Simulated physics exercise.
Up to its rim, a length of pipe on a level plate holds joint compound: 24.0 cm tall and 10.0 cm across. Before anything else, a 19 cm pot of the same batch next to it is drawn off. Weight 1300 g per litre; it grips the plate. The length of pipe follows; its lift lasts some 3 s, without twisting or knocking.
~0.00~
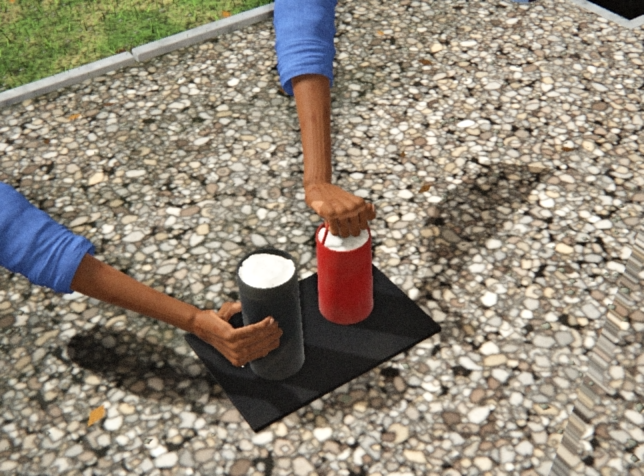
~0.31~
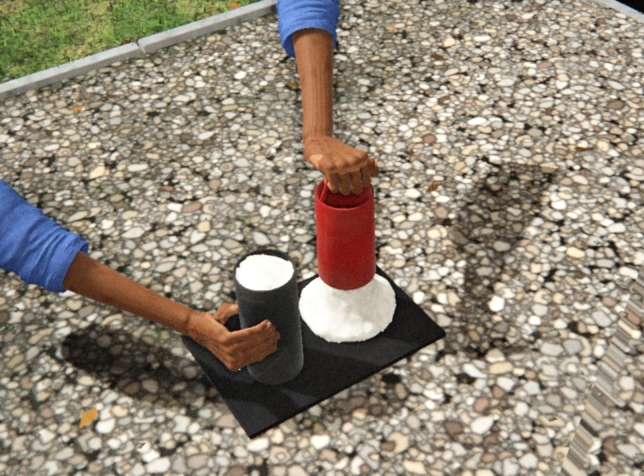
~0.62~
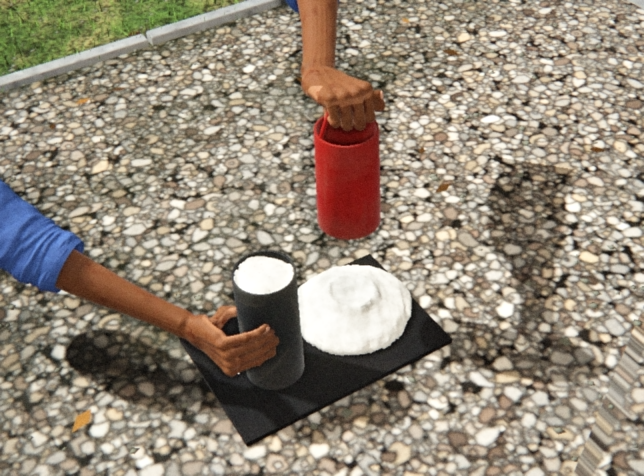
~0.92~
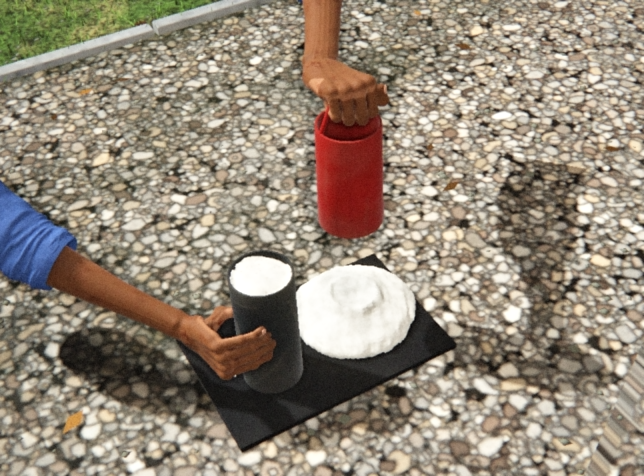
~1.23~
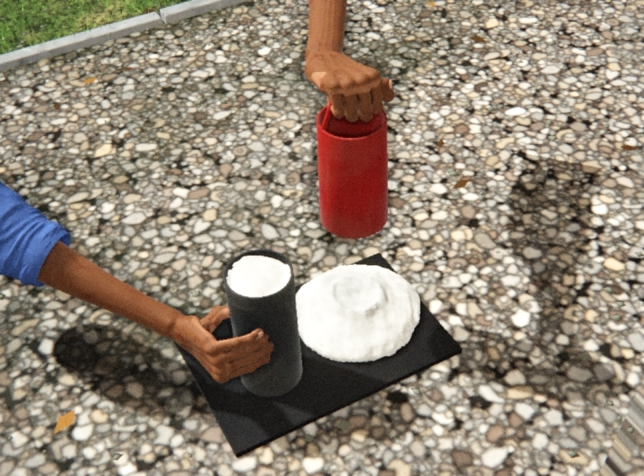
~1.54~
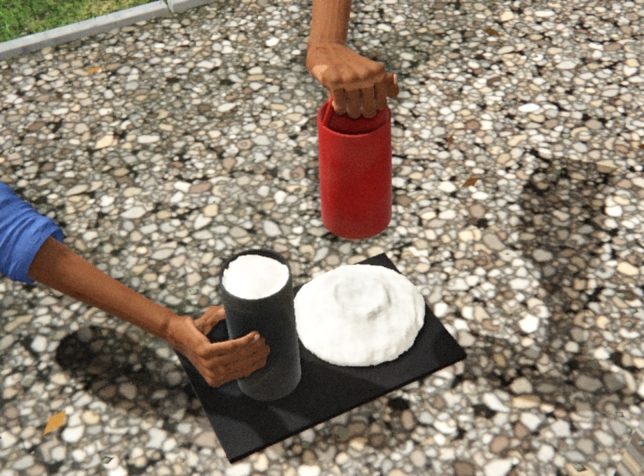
In the video, one hand steadies a dark cylinder filled with white material on a black plate while another lifts a red cylinder beside it, leaving a low, wide white mound; the dark cylinder stays in place.
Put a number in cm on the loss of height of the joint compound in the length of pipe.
15 cm.
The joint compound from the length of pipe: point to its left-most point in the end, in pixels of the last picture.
That point lies close to (196, 385) in the last picture.
After 2.3 s, the length of pipe is up 5.8 cm; the joint compound has come down 8.7 cm to 15 cm and is 21 cm wide.
After 3.0 s, the length of pipe is up 15 cm; the joint compound has come down 15 cm to 9.1 cm and is 24 cm wide.
After 3.8 s, the length of pipe is up 25 cm; the joint compound has come down 15 cm to 9.0 cm and is 24 cm wide.
After 4.7 s, the length of pipe is clear; the joint compound has come down 15 cm to 9.0 cm and is 24 cm wide.
After 5.2 s, at rest, the length of pipe is clear; the joint compound has come down 15 cm to 9.0 cm and is 24 cm wide.
